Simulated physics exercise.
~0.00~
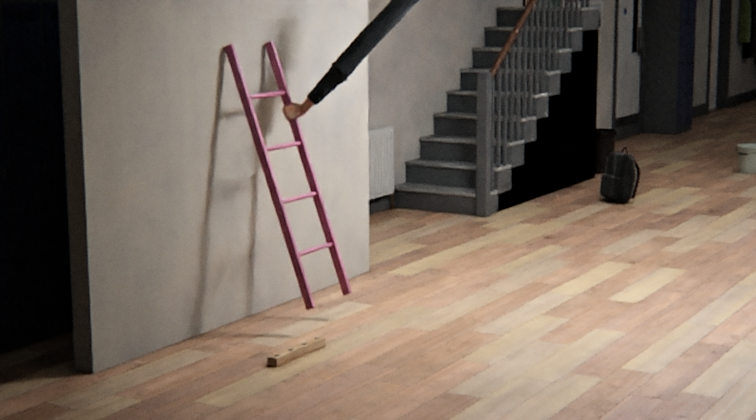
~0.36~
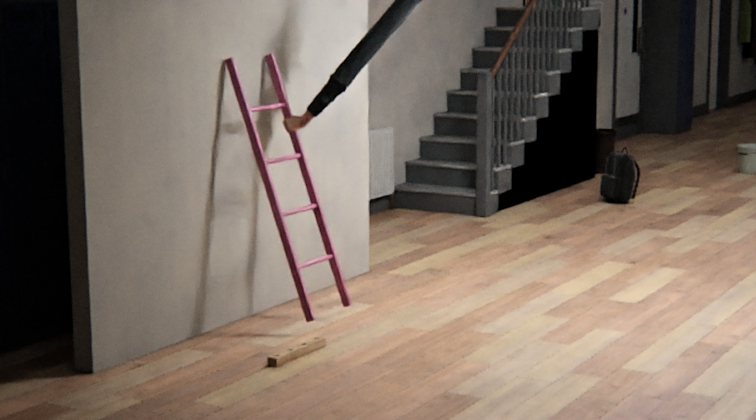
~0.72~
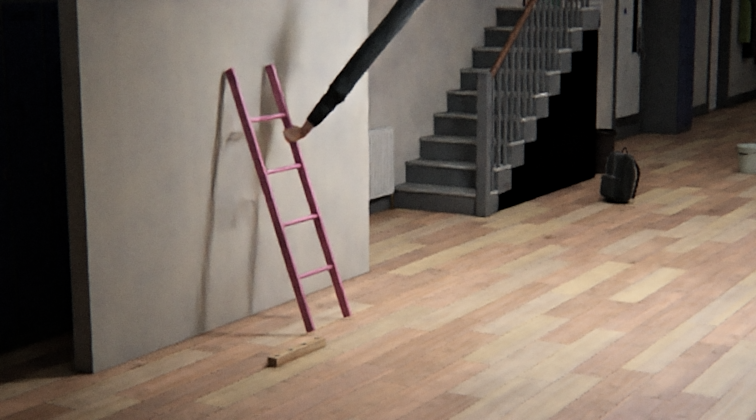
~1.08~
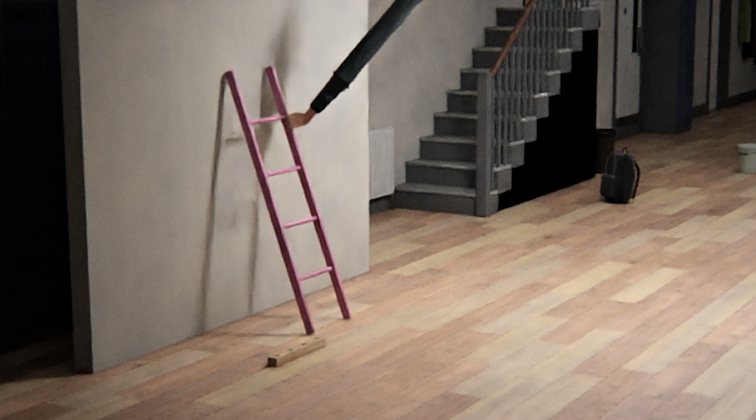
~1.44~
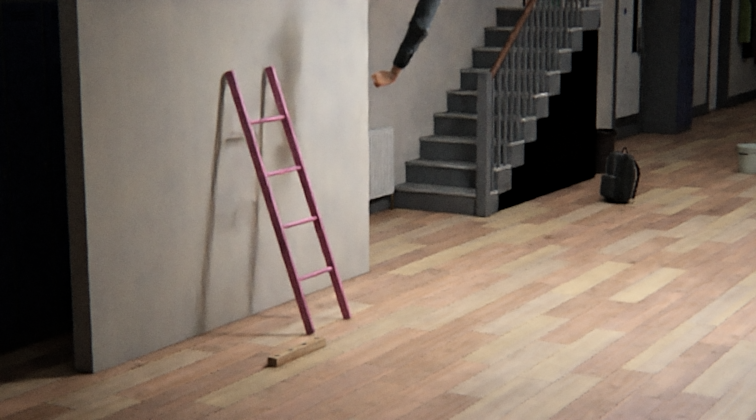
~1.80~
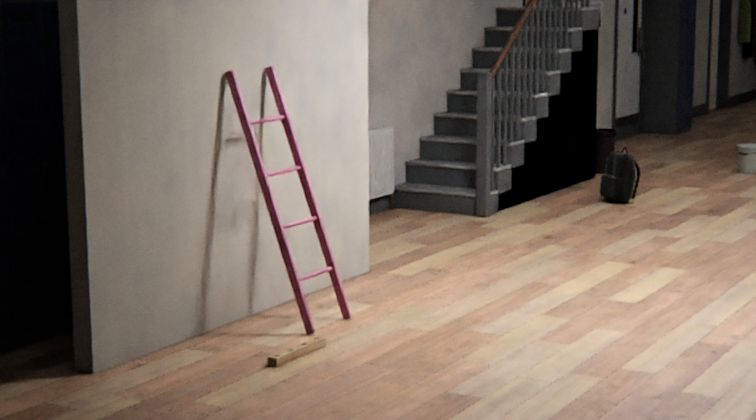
A pink ladder was lowered by a hand until its feet came down on the wooden floor, leaning against a pale wall behind a small wooden strip. The hand let go and drew away out of view, and the ladder stayed leaning there without slipping.
